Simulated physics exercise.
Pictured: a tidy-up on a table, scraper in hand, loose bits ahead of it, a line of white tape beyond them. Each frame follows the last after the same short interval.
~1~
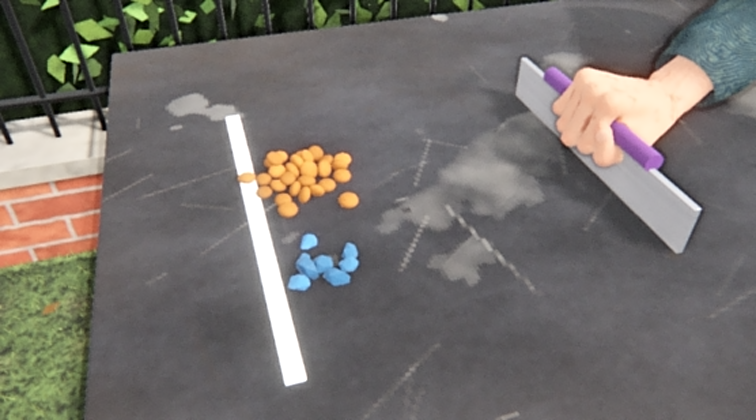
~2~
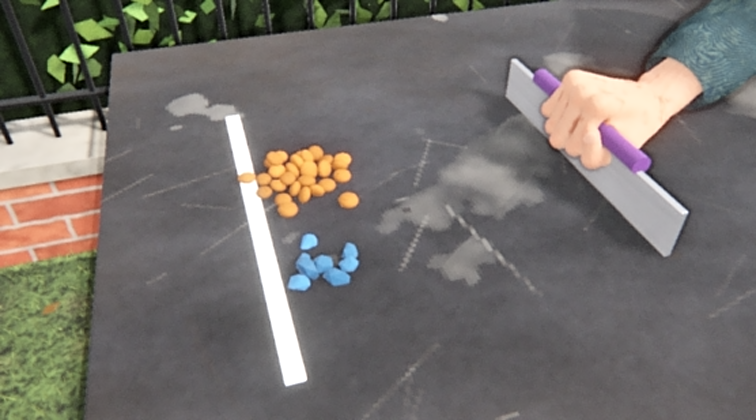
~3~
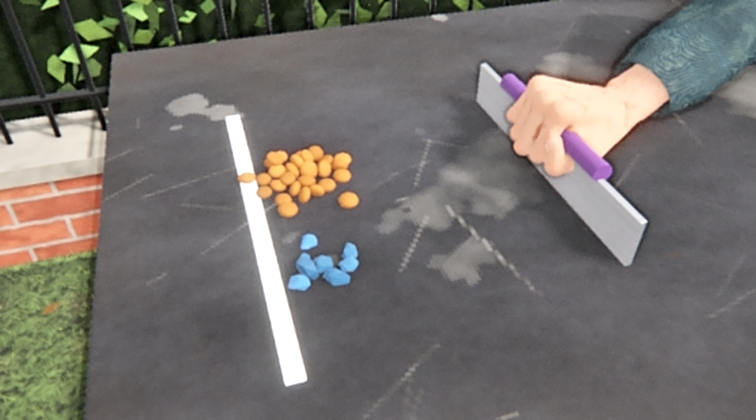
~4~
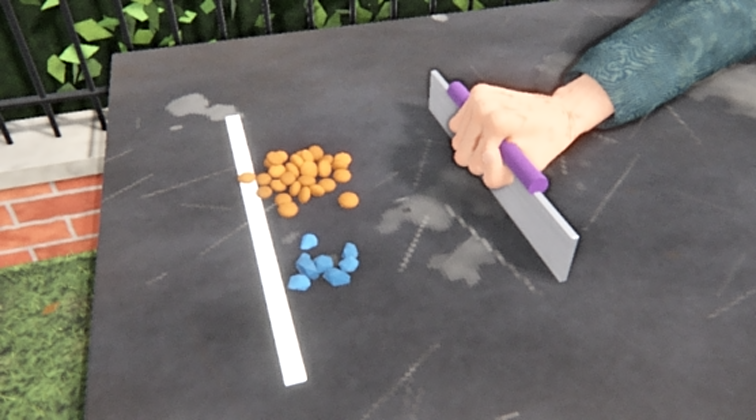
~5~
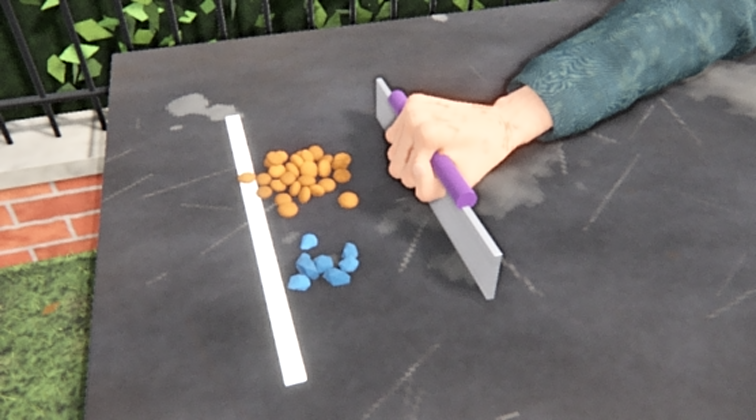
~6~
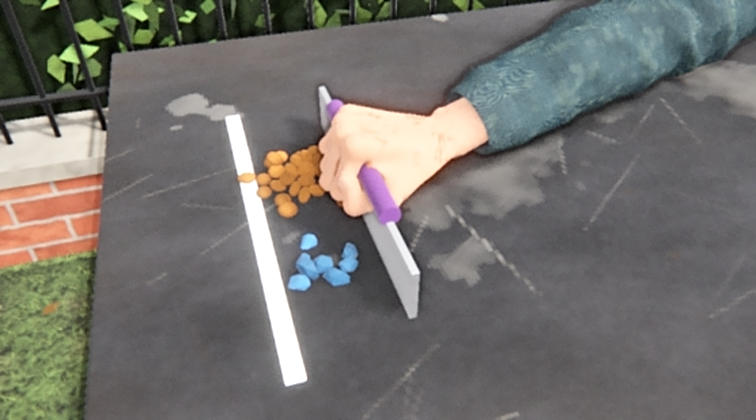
The clip opens on a dark, scuffed tabletop with orange-brown bits and blue stones beside a white strip, while a hand holds a purple-handled scraper at right. The hand slides the scraper leftward, slowly at first, then faster, until its blade reaches the orange-brown pile, the blue stones still lying in place.
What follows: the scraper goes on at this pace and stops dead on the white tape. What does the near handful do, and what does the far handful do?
Near handful: Partly gone; far handful: Partly gone.
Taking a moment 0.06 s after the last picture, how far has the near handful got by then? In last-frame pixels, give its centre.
Its centre lies roughly at (292, 272).
Then, 0.06 s on from there, scraper still moving, near (284, 174); near handful all on the table, its front near (270, 292); far handful all on the table, its front near (206, 177).
Then, 0.14 s on from there, scraper stopped at the white tape; near handful all on the table, its front near (152, 336); far handful all on the table, its front near (118, 194).
Then, 0.42 s on from there, scraper stopped at the white tape; near handful the bulk over the edge; far handful near half over the edge.
In the end, scraper stopped at the white tape; near handful the bulk over the edge; far handful near half over the edge.
